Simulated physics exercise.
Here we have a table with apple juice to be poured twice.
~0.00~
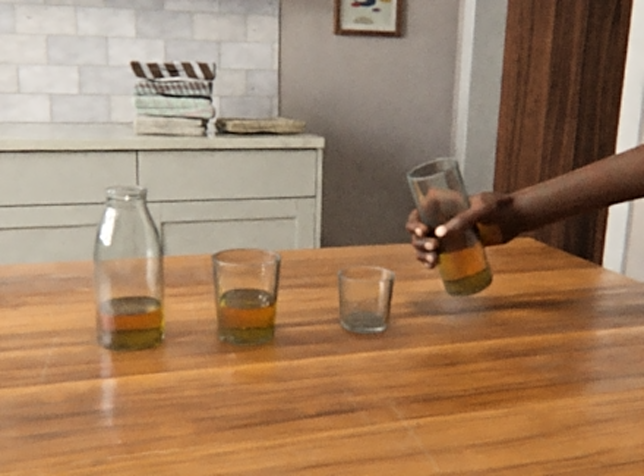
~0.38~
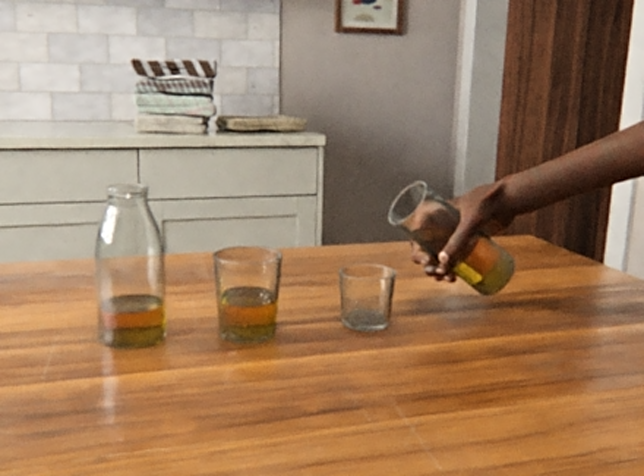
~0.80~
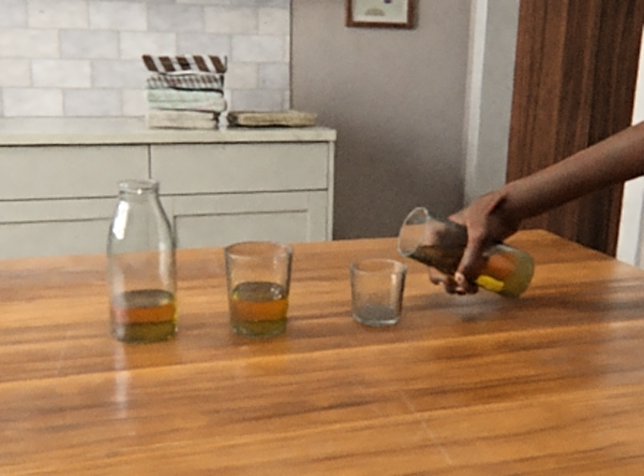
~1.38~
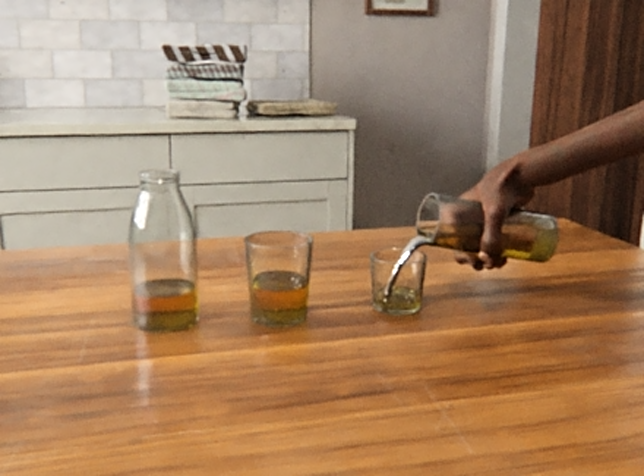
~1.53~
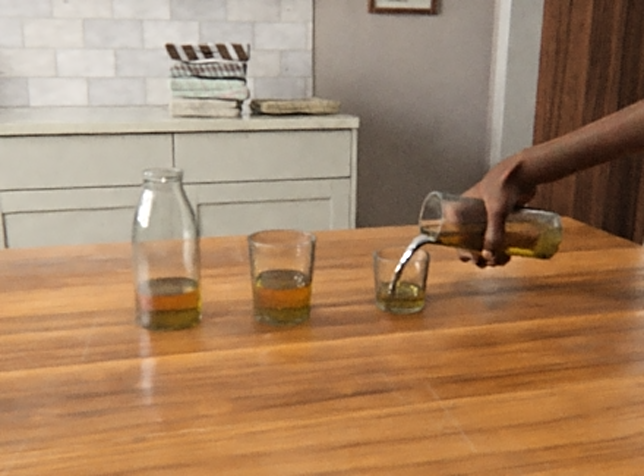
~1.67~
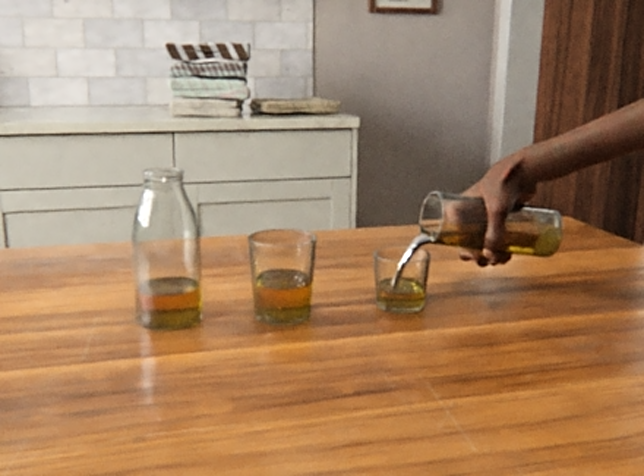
A hand lifts a tall glass, tilts it left and pours amber liquid into a small glass.
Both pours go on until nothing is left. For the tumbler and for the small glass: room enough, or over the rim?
The tumbler takes it all; the small glass runs over.
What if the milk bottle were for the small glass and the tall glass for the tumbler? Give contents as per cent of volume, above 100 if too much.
Near 80 and 110 in a hundred.
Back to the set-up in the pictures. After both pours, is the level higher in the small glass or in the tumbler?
The tumbler.
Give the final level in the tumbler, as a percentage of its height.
Some 80 per cent.
By 2.9 s, the small glass is nearly full.
By 5.0 s, the small glass is full to the brim with a puddle round it.
By 10.8 s, the tumbler is about three quarters full; the small glass is full to the brim with a puddle round it.
